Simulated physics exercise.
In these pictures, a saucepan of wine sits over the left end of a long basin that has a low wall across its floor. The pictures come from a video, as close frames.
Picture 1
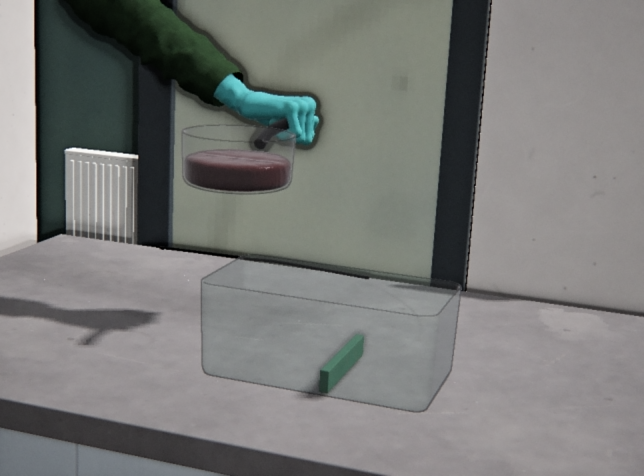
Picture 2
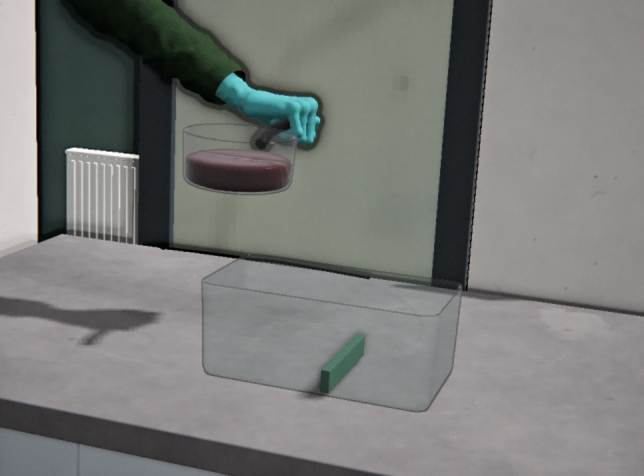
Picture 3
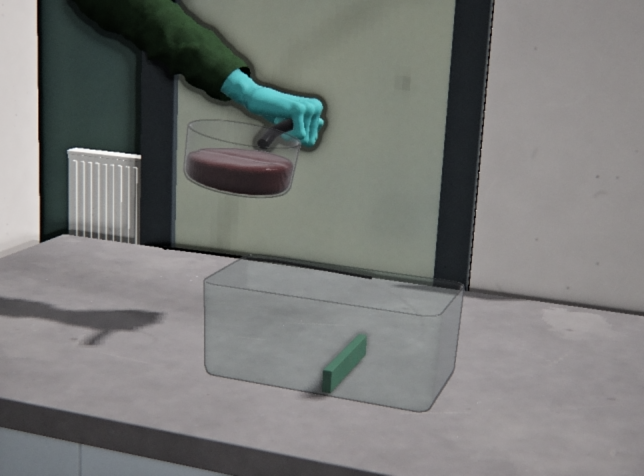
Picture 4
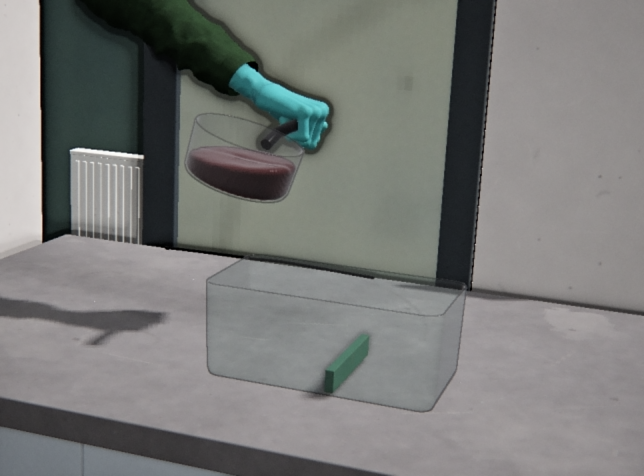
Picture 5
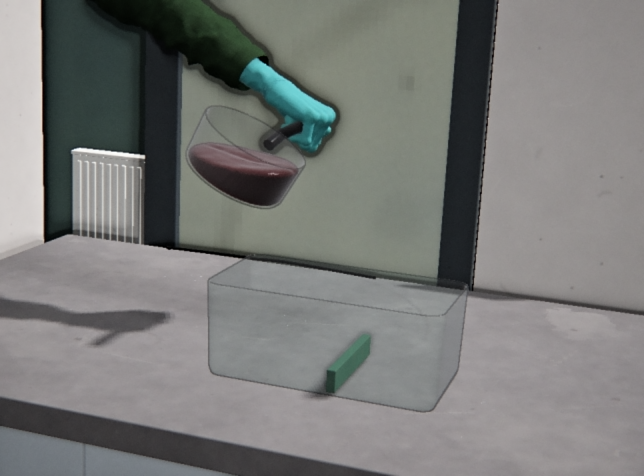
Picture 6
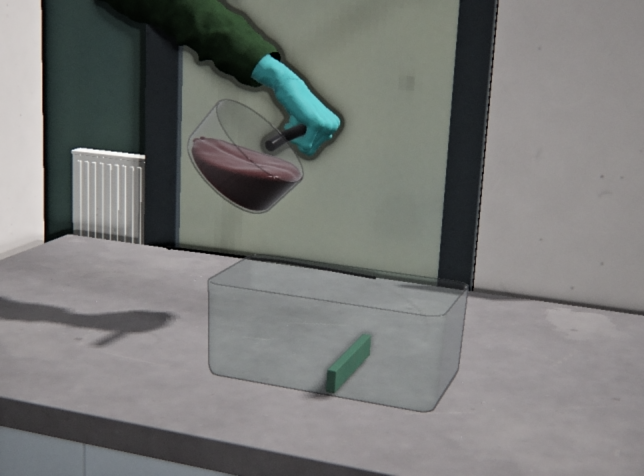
On a grey counter, a teal-gloved hand held a clear pan of dark red liquid above a long see-through basin with a low green wall inside, then steadily tilted the pan to the right.
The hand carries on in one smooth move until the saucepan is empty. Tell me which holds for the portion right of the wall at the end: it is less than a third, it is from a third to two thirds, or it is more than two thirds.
The share that settles right of the wall is smaller than one third, as I see it.
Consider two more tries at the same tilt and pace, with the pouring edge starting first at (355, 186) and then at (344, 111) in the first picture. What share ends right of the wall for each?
Close to 60 % for the first start and close to 55 % for the second.
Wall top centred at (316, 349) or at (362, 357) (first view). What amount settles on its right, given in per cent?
Roughly 30 % and 20 %.
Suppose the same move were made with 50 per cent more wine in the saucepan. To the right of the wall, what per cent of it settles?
Near 20 %.
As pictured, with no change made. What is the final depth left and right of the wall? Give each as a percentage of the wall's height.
Left part: 50 per cent; right part: 20.
A moment on, the saucepan is tipped right over and 11 per cent is still to pour, 43 is left of the wall and 0 right of it.
Next, the saucepan is tipped right over and 1 per cent is still to pour, 78 is left of the wall and 8 right of it.
Then the saucepan is tipped right over and 0 per cent is still to pour, 75 is left of the wall and 18 right of it.
Later the saucepan is tipped right over and 0 per cent is still to pour, 74 is left of the wall and 20 right of it.
Finally, 74 per cent lies left of the wall, 20 right of it and 6 outside.
